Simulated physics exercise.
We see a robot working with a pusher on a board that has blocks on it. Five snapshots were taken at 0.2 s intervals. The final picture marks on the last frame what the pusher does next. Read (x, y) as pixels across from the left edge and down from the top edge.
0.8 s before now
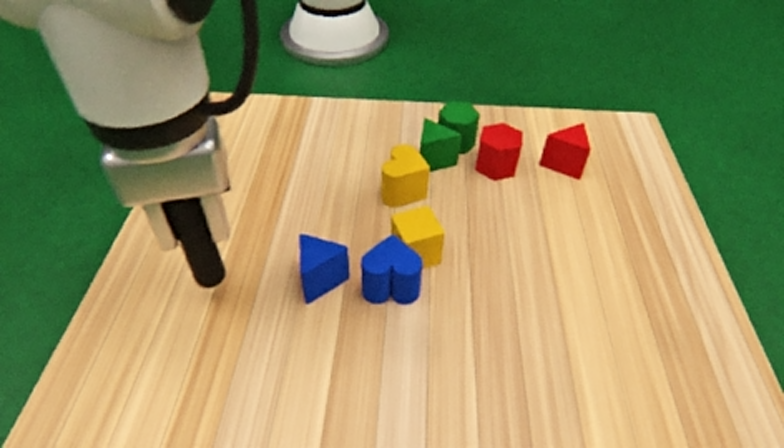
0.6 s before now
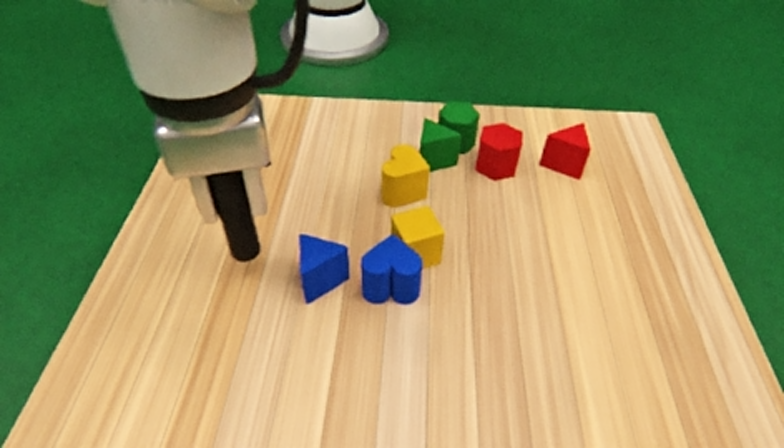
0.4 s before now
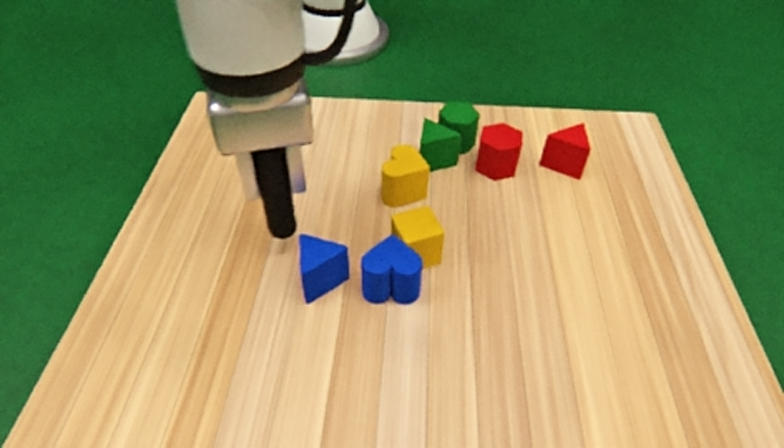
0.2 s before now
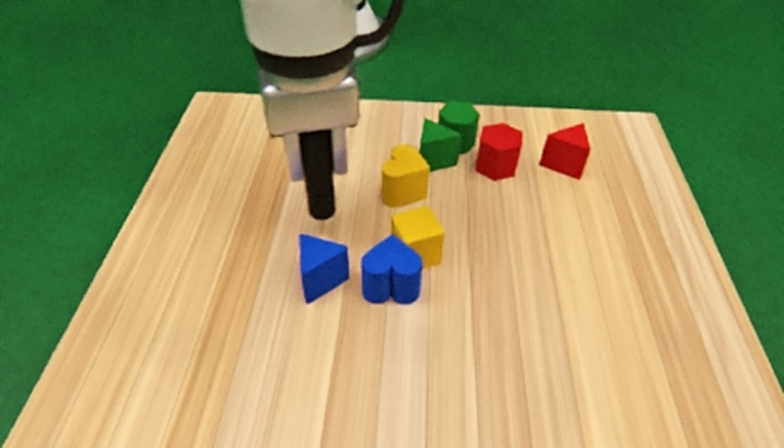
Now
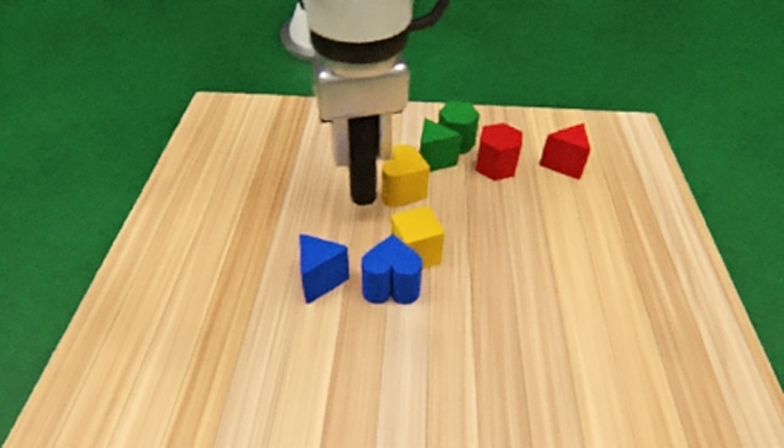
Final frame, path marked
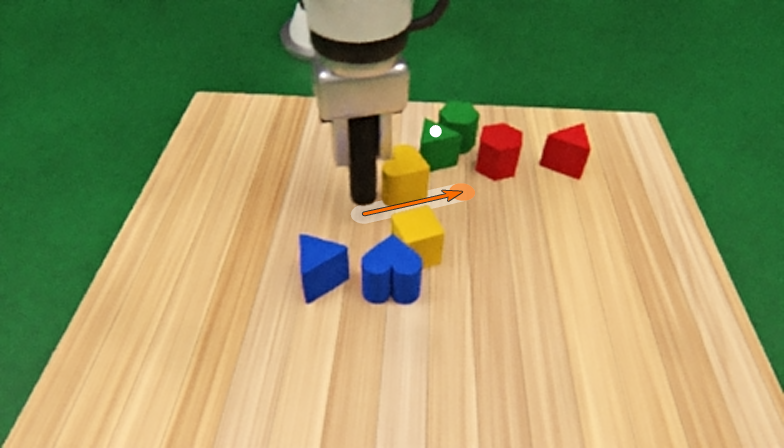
A robot arm with a black pusher moved steadily right and toward the back of a wooden board, passing behind the blue triangle and coming close beside the yellow heart, while every block stayed still.
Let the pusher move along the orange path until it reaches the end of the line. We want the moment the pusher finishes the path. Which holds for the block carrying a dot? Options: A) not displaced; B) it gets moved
Letter B.
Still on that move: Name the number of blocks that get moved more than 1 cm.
Blocks displaced: 2.
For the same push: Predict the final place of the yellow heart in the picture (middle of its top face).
About (444, 142).
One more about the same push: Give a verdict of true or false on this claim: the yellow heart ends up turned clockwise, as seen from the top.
That is false.
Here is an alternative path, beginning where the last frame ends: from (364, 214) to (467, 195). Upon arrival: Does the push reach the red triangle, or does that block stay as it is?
The red triangle will stay where it stands.
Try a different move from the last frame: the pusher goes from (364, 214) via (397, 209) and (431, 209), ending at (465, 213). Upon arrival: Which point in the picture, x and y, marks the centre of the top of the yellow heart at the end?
In the picture, it is at (427, 151).
The drawn path runs straight from (364, 214) to (462, 192); the dot is on the green triangle.
What follows on the original path. One third of the way, pusher (399, 191); yellow heart (419, 153), turned 20° anticlockwise; green triangle (439, 128).
Two thirds of the way, pusher (433, 183); yellow heart (431, 143), turned 70° anticlockwise; green triangle (437, 124), turned 15° clockwise.
At the end, pusher (465, 176); yellow heart (444, 142), turned 115° anticlockwise; green triangle (432, 119); green hexagonal block (461, 110); red hexagonal block not moved.
